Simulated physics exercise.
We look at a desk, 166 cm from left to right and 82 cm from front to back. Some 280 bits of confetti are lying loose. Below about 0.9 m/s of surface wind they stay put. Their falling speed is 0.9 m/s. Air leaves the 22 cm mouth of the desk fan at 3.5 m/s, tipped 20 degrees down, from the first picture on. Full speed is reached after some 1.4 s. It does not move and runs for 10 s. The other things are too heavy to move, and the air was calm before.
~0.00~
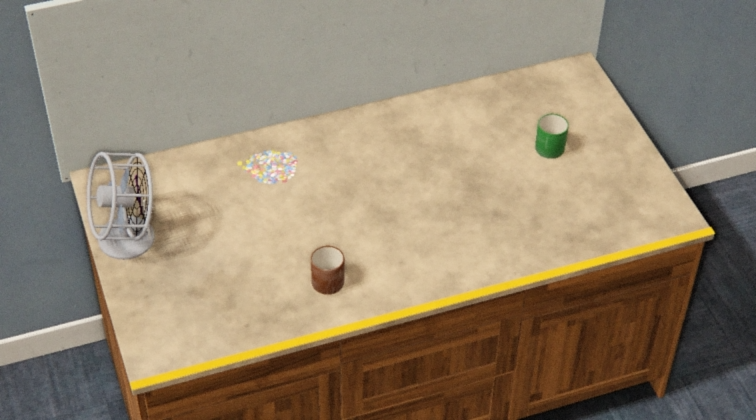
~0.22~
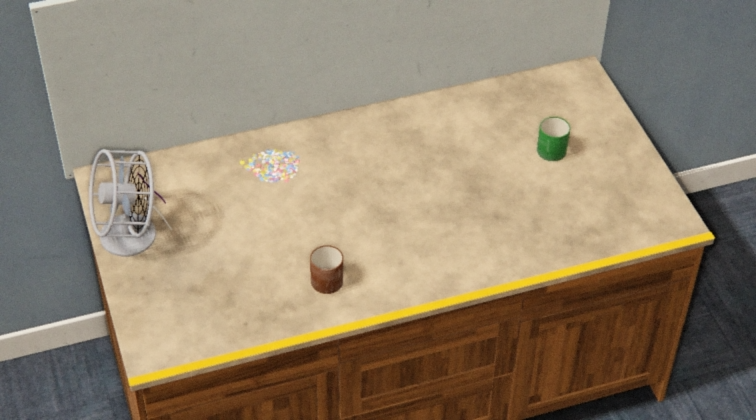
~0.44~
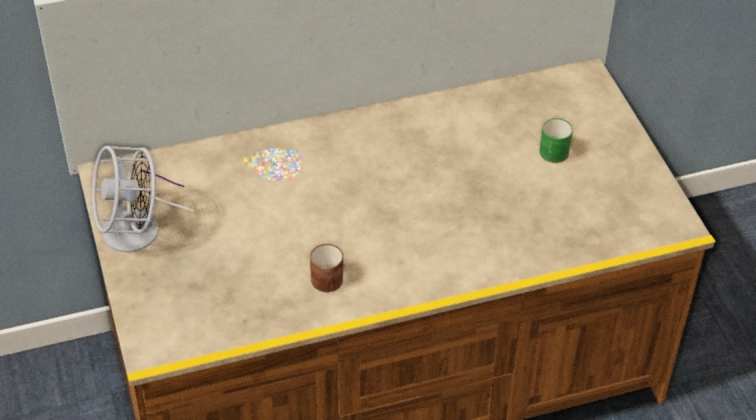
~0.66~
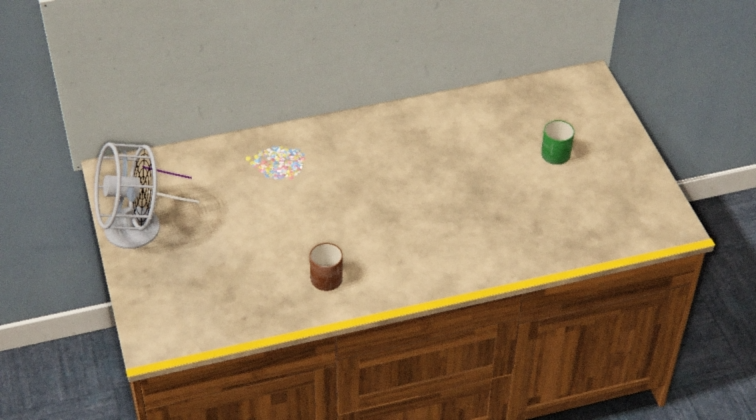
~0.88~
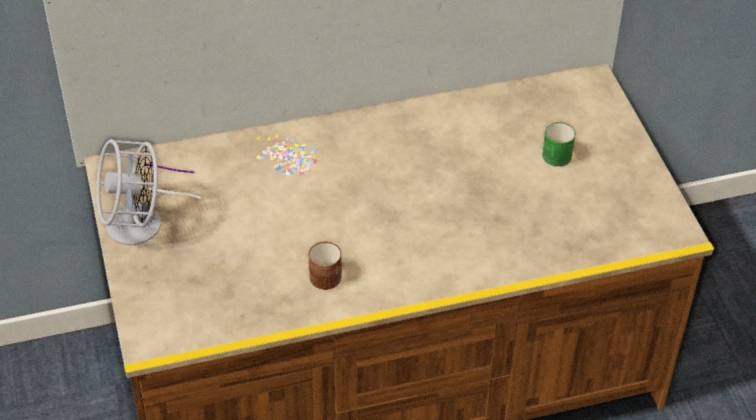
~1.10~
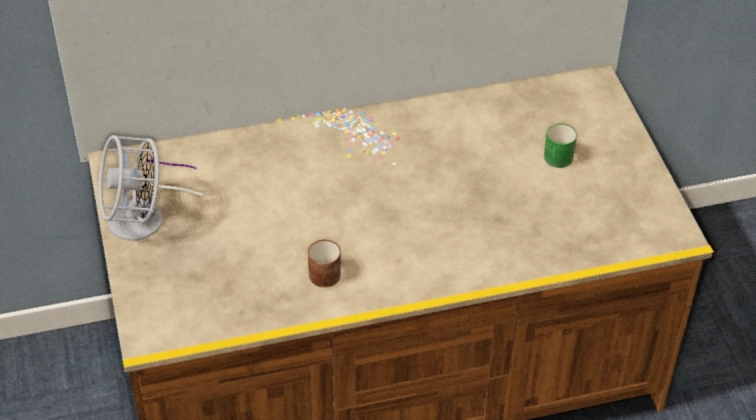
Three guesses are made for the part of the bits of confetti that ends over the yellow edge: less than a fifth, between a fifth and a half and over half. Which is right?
Of the bits of confetti, not even a fifth end over the yellow edge.
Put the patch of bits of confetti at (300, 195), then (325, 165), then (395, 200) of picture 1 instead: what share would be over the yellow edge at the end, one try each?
In that order: 2 %, 0 %, 10 %.
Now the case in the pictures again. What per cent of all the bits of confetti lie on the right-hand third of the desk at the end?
Near 0 %.
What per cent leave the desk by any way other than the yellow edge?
Some 100 per cent.
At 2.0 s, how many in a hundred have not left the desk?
Near 0 %.
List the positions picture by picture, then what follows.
The middle of the bits of confetti is near (274, 166), none has stirred yet and the mouth of the desk fan is at (119, 197), in the first picture.
The middle of the bits of confetti is near (277, 165), none has stirred yet and the yellow edge is centred on (436, 309), in the second picture.
The middle of the bits of confetti is near (279, 164), none has stirred yet, the top of a mug is at (327, 256) and the top of a mug is at (558, 128), in the third picture.
The middle of the bits of confetti is near (282, 162) and none has stirred yet, in the fourth picture.
The middle of the bits of confetti is near (289, 157), the farthest in sight from the desk fan is at (314, 149) and about 50 % have left their places, in the fifth picture.
The middle of the bits of confetti is near (352, 123), the farthest in sight from the desk fan is at (394, 134) and all have left their places, in the sixth picture.
After 2.0 s the count stands so, 0 % are over the yellow edge.
After 3.2 s the count stands so, 0 % are over the yellow edge.
After 5.5 s the count stands so, 0 % are over the yellow edge.
After 10.0 s, at the end, 0 % are over the yellow edge.
